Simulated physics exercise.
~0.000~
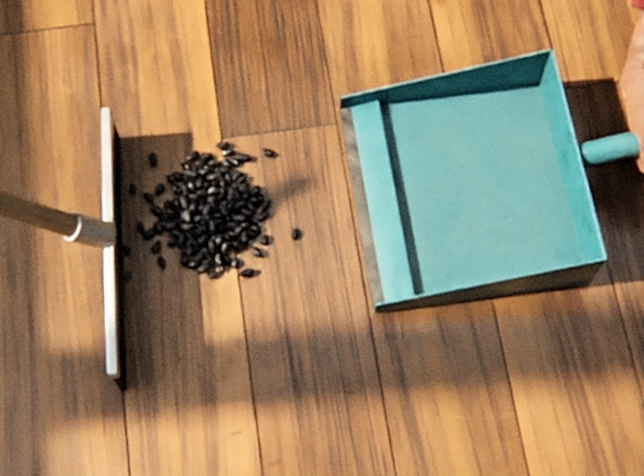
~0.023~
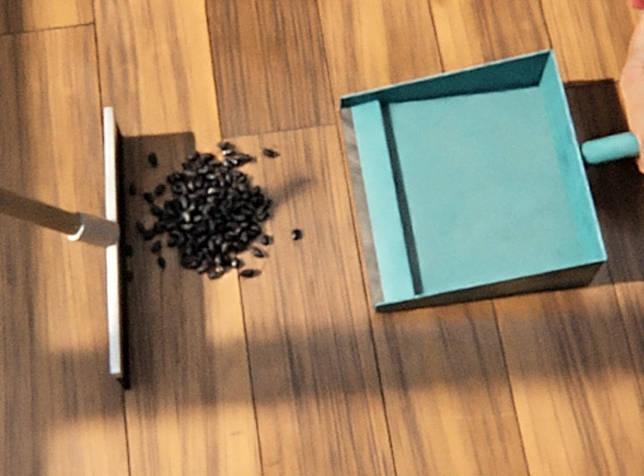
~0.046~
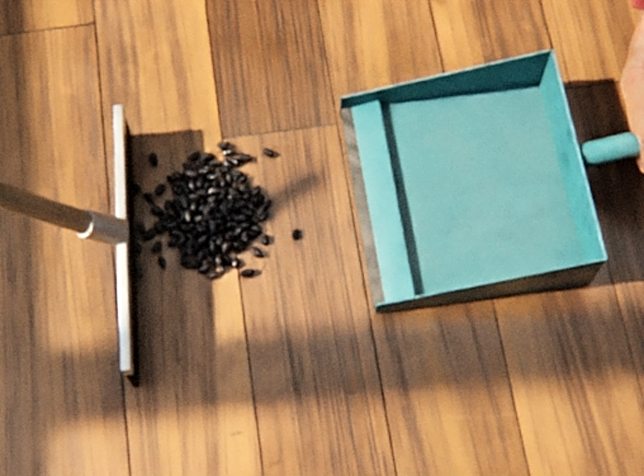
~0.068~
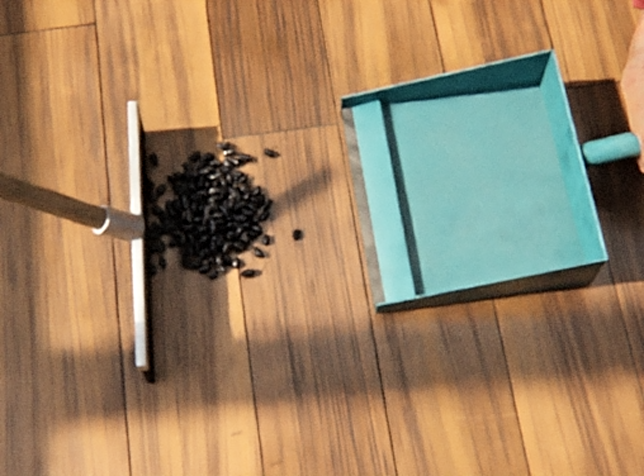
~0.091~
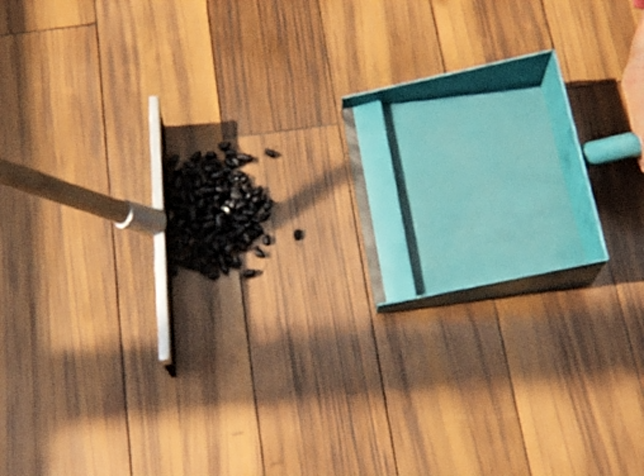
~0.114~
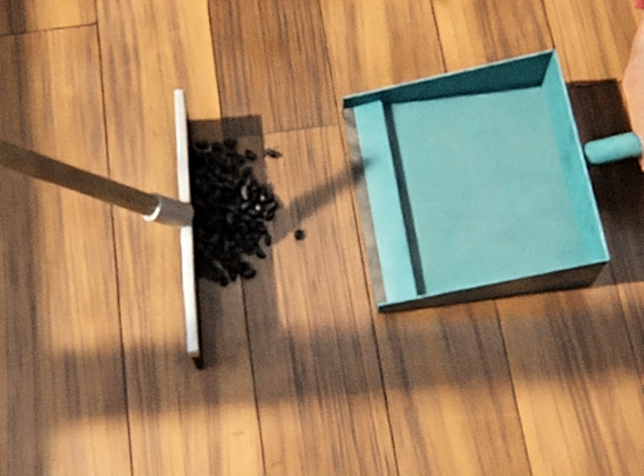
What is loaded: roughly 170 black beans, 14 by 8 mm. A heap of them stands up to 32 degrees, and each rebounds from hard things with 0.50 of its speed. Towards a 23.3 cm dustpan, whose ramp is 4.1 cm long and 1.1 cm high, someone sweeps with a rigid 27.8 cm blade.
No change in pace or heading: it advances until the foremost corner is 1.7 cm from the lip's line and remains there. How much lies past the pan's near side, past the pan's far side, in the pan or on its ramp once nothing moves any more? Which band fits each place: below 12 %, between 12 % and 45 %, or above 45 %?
Near side: It will be a small share; far side: It will be a small share; pan: It will be a large share.
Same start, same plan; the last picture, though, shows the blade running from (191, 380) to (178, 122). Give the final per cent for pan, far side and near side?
Pan 70 % / far 5 % / near 5 %.
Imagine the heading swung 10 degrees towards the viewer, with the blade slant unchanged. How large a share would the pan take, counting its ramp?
In that case around 70 per cent.
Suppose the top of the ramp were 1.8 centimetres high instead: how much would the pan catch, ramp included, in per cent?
60 %.
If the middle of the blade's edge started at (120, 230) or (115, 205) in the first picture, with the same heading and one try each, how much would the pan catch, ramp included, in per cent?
Roughly 65 % and 65 %.
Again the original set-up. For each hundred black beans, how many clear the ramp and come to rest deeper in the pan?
Estimate: Near 45 per cent of all.
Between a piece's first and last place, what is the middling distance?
About 20 cm.
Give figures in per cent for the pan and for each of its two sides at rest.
Near side 0 %, far side 5 %, pan 70 %.
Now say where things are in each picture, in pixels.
The first picture shows blade from (114, 373) to (108, 117), moved 0.0 cm, 0 of the pieces shifted so far; middle of the pieces at (215, 212); pan at (479, 191).
The second picture shows blade from (118, 372) to (111, 116), moved 0.3 cm, 0 of the pieces shifted so far; middle of the pieces at (215, 212).
The third picture shows blade from (128, 369) to (120, 114), moved 1.2 cm, 2 of the pieces shifted so far; middle of the pieces at (215, 213).
The fourth picture shows blade from (143, 365) to (134, 110), moved 2.7 cm, 5 of the pieces shifted so far; middle of the pieces at (216, 213).
The fifth picture shows blade from (166, 359) to (155, 105), moved 4.8 cm, 62 of the pieces shifted so far; middle of the pieces at (220, 212).
The sixth picture shows blade from (194, 351) to (181, 99), moved 7.4 cm, 157 of the pieces shifted so far; middle of the pieces at (227, 210); pan at (482, 191). Its pace works out near 1.15 m/s, heading 8 degrees away from the viewer's side.
After 0.20 s, middle of the blade 8 cm from the lip; 0 % over the lip, far side 0 %, near side 0 %.
Then, at 0.25 s, middle of the blade 4 cm from the lip; 20 % over the lip, far side 5 %, near side 0 %.
Then, at 0.45 s, middle of the blade 2 cm from the lip; 70 % over the lip, far side 5 %, near side 0 %.
By 2.8 s all is still; near side 0 %, far side 5 %, pan 70 %, in front of the lip or behind the blade 25 %.
